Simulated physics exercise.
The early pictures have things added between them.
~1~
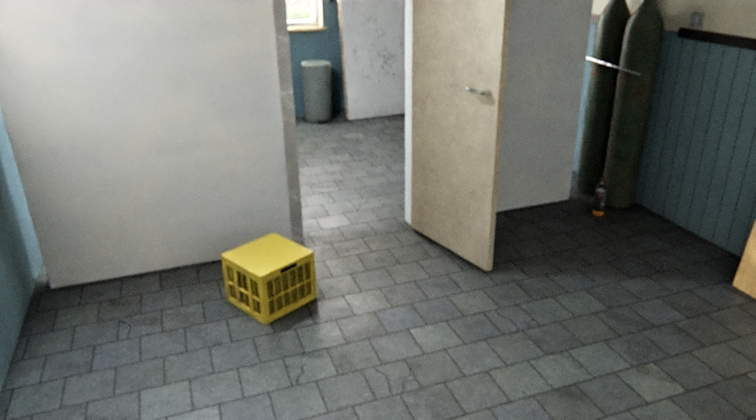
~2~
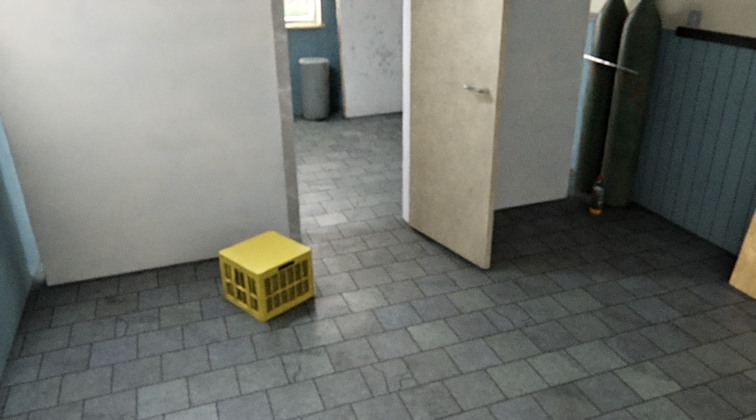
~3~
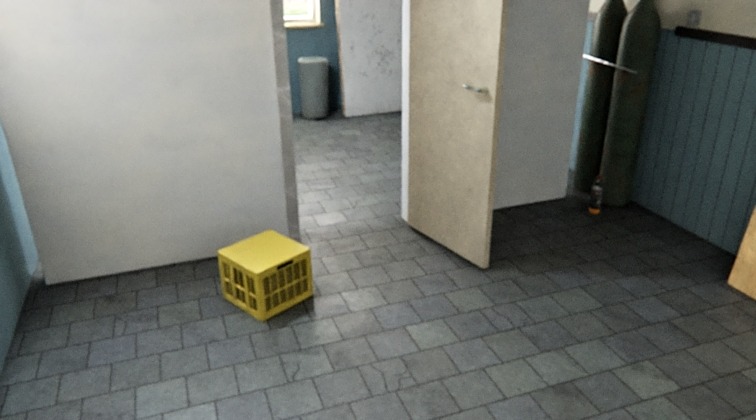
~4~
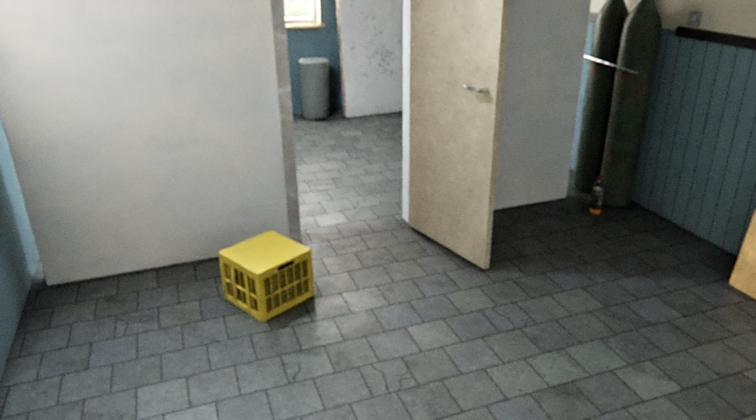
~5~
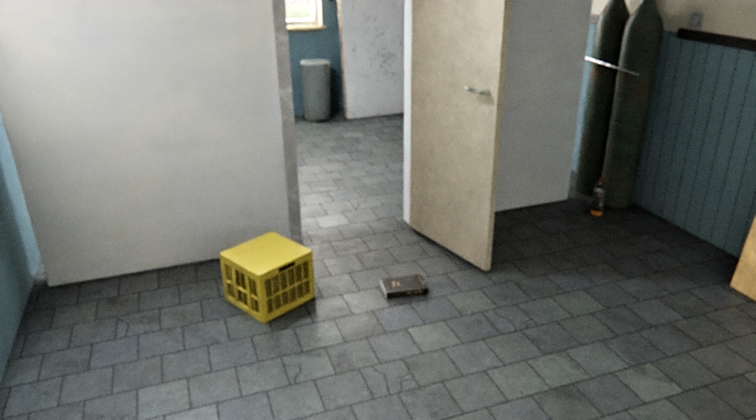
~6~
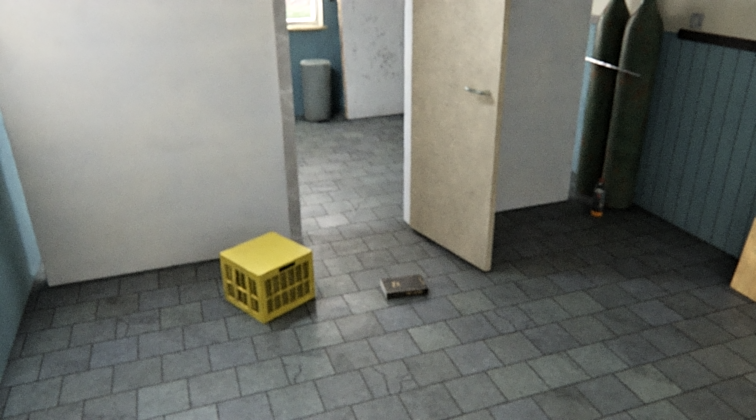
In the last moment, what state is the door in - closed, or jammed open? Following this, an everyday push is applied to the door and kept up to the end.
The door swings fully to.
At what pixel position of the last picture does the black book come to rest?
Around (364, 292).
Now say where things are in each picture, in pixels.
Door wide open and still; yellow crate (270, 277), in the first picture.
Door wide open and still; yellow crate (267, 274), in the second picture.
Door wide open and still; yellow crate (266, 273), in the third picture.
Door wide open and still; yellow crate (267, 274), in the fourth picture.
Door wide open and still; yellow crate (268, 275), in the fifth picture.
Door wide open and still; black book (404, 286); yellow crate (268, 275), in the sixth picture.
Then, 0.80 s on from there, door 70° open; black book shifted a little near (395, 288).
Then, 1.10 s on from there, door 48° open; black book shifted about its own width near (365, 291).
In the end, door 0° open; moved from the start, black book; yellow crate unmoved. At the end, from the last picture's camera, black book near (364, 291).
